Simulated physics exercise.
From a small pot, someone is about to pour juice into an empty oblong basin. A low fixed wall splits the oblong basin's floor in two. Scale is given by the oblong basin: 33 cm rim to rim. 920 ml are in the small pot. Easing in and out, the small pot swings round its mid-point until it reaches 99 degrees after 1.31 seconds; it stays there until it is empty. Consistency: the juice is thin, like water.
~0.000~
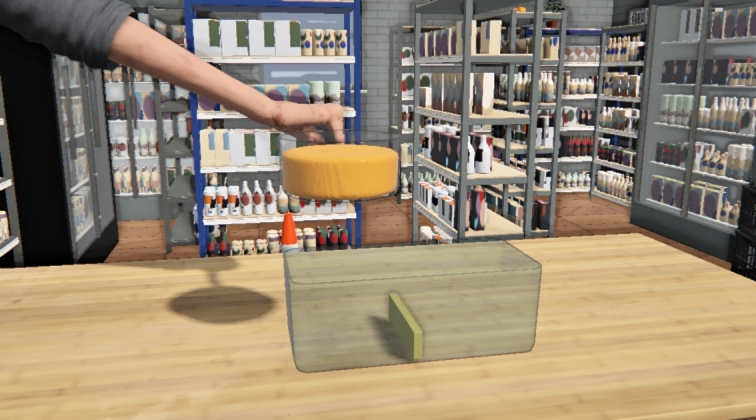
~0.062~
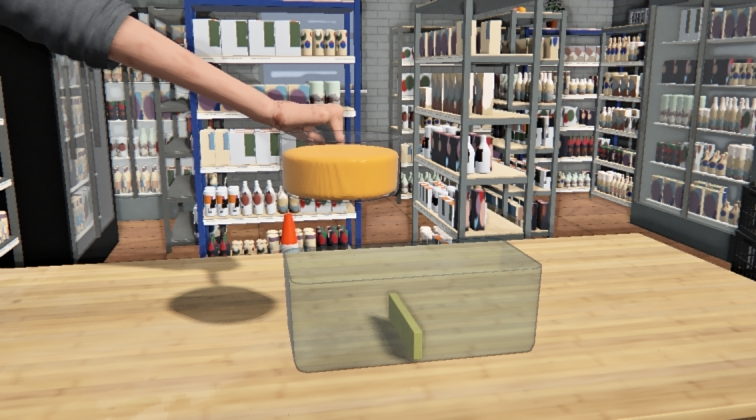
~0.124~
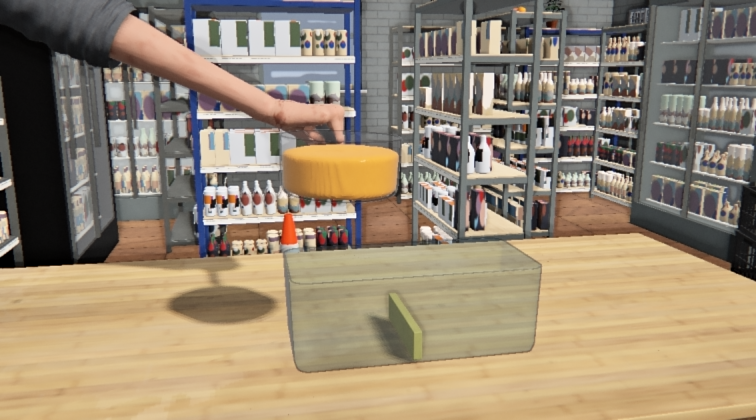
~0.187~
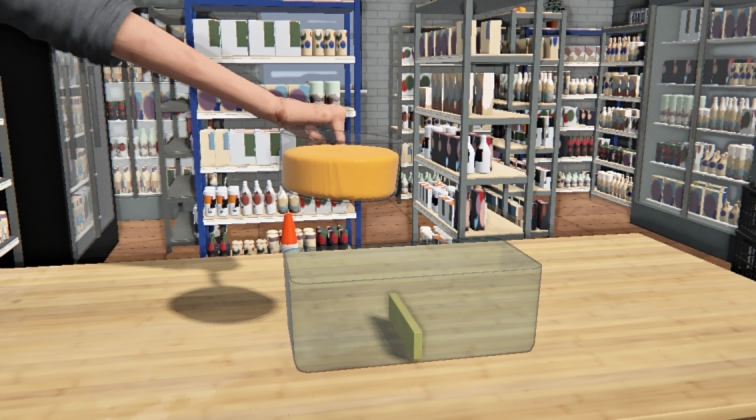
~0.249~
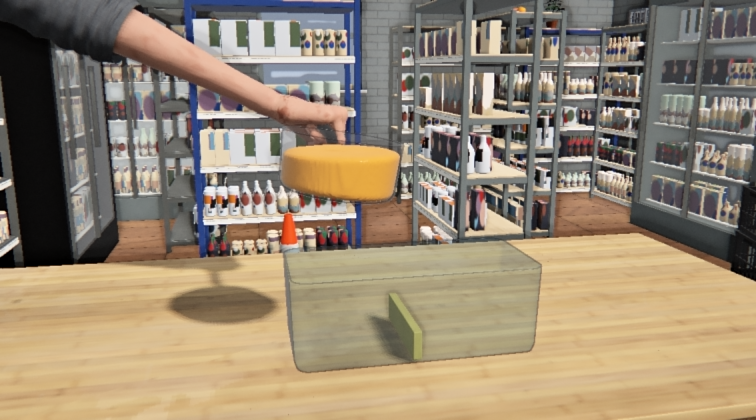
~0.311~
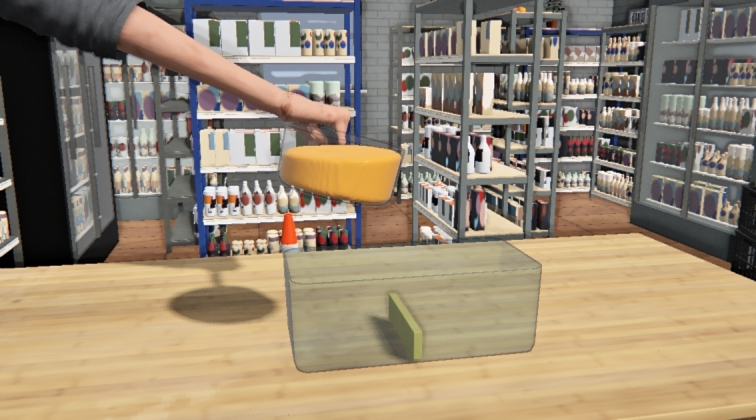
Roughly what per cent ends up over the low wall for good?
About 86 in every hundred.
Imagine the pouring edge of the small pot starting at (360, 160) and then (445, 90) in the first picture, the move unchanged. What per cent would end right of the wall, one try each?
Around 50 per cent first, around 75 per cent next.
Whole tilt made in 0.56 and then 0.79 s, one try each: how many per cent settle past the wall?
Near 75 in a hundred on the first go and near 80 in a hundred on the second.
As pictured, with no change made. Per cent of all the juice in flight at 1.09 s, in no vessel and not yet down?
Near 9 in a hundred.
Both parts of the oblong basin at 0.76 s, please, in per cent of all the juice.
Lab note: Left near 0 %, right near 12.
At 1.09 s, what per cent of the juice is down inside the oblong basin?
Around 78 parts in a hundred.
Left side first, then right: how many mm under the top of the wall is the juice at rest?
Left about 34 mm, while the right is about 8 mm.
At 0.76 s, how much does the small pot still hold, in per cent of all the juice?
Some 58 % of it is still there.
After 0.76 s the tilt is 62° and 58 per cent is still to pour, 0 is left of the wall and 13 right of it.
After 1.09 s the tilt is 92° and 13 per cent is still to pour, 5 is left of the wall and 73 right of it.
After 1.43 s the tilt is 99° and 1 per cent is still to pour, 11 is left of the wall and 86 right of it.
After 1.81 s the tilt is 99° and 0 per cent is still to pour, 13 is left of the wall and 86 right of it.
In the end 13 per cent lies left of the wall, 86 right of it and 0 outside.
